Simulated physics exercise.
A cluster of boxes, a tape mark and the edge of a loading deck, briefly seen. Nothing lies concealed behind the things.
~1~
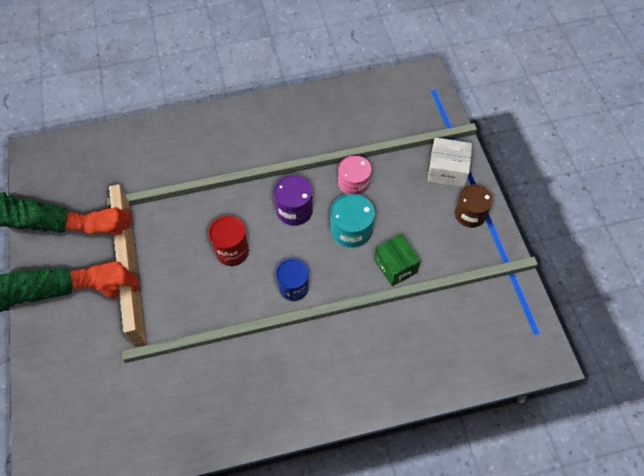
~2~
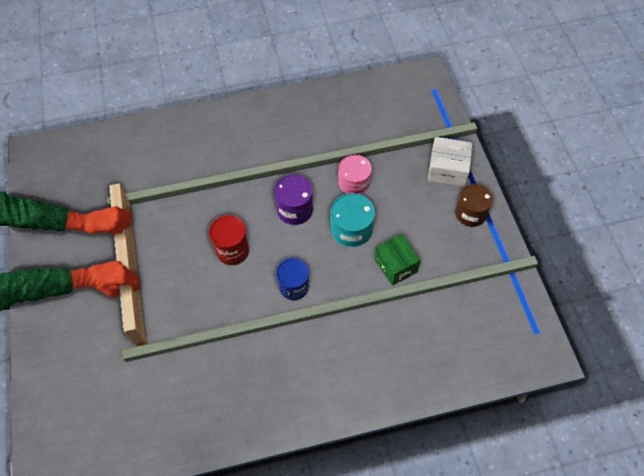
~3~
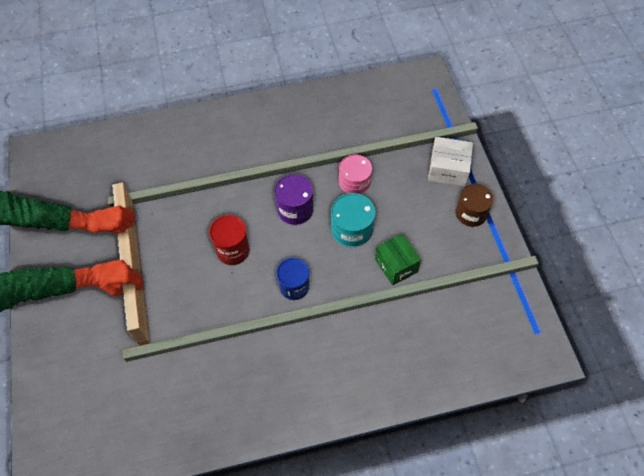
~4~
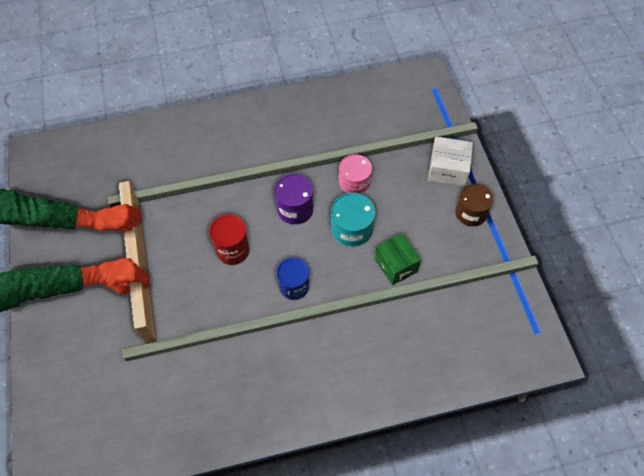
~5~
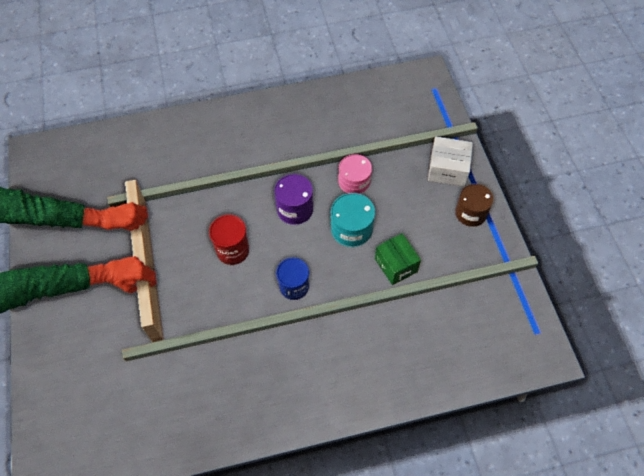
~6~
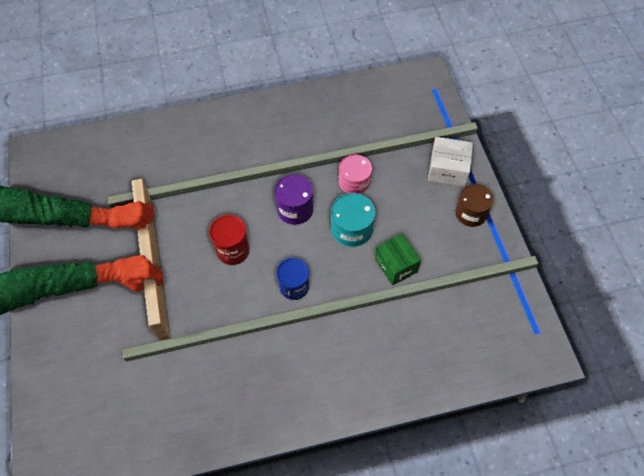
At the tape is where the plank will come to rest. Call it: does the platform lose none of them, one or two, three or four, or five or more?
It loses three or four.
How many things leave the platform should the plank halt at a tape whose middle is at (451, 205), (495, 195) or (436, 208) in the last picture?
1, 8, 1.
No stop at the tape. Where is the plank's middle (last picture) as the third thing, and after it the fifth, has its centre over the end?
About (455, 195), then (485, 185).
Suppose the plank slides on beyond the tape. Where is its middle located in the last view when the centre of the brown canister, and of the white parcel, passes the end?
The brown canister gives roughly (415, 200), the white parcel roughly (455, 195).
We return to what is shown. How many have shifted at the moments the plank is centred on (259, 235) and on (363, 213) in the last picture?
1 and 6.
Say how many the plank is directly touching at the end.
Contact count: 4.
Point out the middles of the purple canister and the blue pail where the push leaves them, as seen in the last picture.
Final positions - purple canister around (491, 164), blue pail around (514, 227).
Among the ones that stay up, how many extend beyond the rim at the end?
The number overhanging is 4.
Soon after, none off yet; brown canister at rest near (474, 206); white parcel at rest near (450, 162); green parcel at rest near (398, 260).
After that, none off yet; brown canister at rest near (474, 206); white parcel at rest near (450, 162); green parcel moving near (401, 258).
And then, none off yet; brown canister displaced about its own width near (515, 201); white parcel displaced a little near (463, 156); green parcel displaced well along near (483, 246).
In the end, the number that fall off is three or four; gone, turquoise canister, green parcel, white parcel and brown canister.
